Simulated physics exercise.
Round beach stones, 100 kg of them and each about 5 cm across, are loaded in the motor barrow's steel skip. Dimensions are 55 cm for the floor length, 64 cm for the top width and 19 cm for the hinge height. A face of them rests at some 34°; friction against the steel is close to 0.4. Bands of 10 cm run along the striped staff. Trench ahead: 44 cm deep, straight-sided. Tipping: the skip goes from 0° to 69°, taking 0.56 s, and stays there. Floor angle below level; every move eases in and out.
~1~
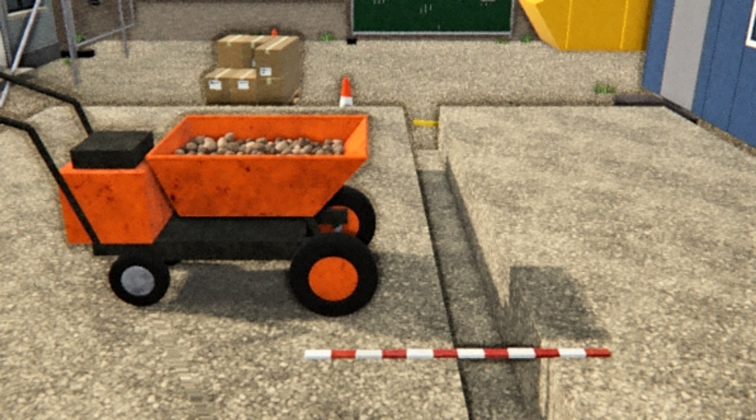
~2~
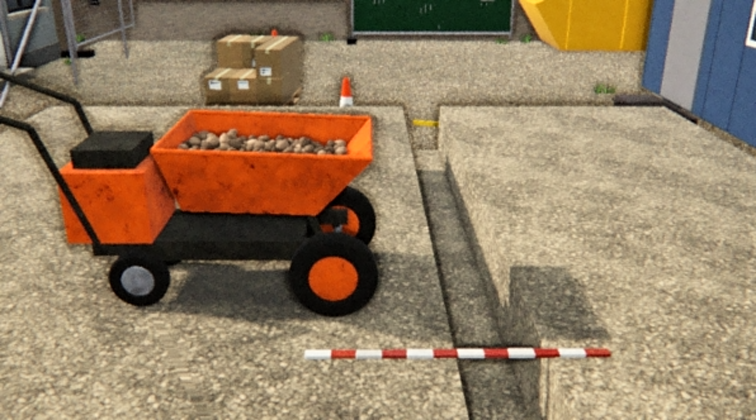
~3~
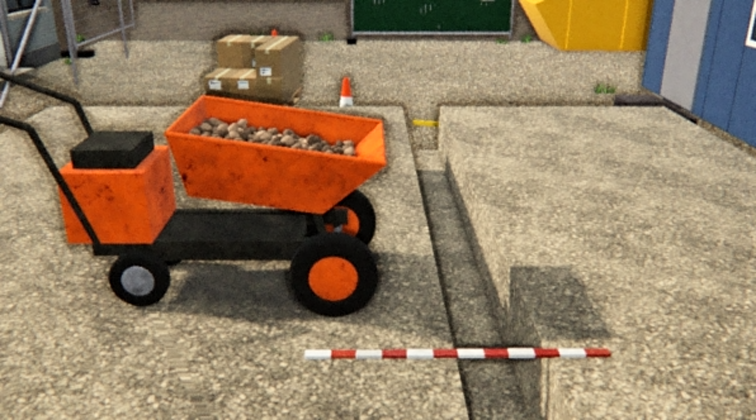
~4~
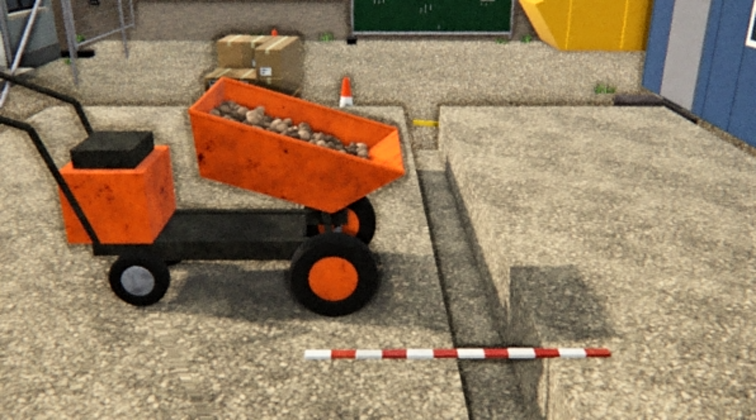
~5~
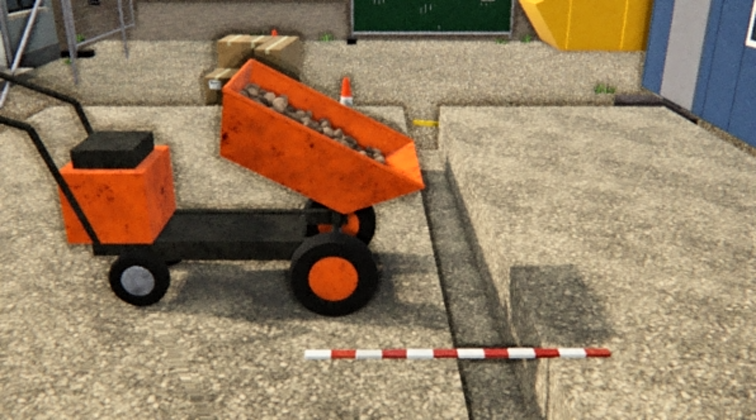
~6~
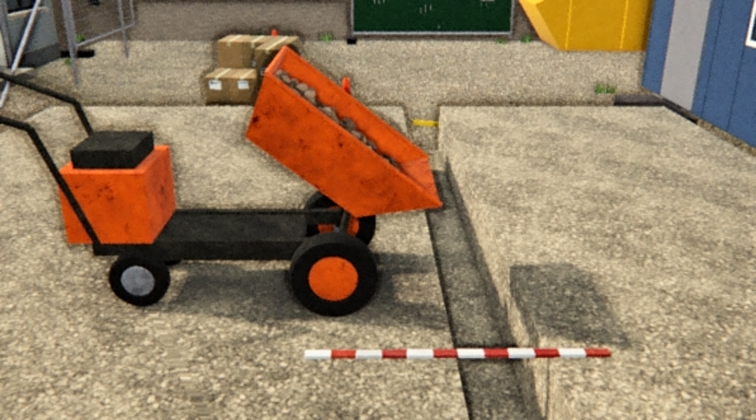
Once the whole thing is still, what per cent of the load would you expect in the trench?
I would expect about 48 per cent.
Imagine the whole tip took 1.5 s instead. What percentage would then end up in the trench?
Estimate: About 80 %.
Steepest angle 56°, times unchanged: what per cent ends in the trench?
About 50%.
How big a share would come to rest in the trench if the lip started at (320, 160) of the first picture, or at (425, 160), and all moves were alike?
From the first spot near 85, from the second near 5 per cent.
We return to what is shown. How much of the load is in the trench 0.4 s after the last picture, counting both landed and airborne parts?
Around 25 per cent of it, at that instant.
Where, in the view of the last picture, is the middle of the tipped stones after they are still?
At about pixel (528, 280) in the last view.
Then, 0.1 s after the last picture the floor is at 58°, 100 % in the skip; the foremost stones are at (437, 218).
Then, 0.4 s after the last picture the floor is at 69°, 73 % in the skip, 25 % in the trench, 2 % past the trench; the foremost stones are at (526, 253).
Then, 0.7 s after the last picture the floor is at 69°, 8 % in the skip, 40 % in the trench, 52 % past the trench; the foremost stones are at (719, 284).
Then, 2.7 s after the last picture the floor is at 69°, 0 % in the skip, 48 % in the trench, 52 % past the trench; the foremost stones are past the picture's edge.
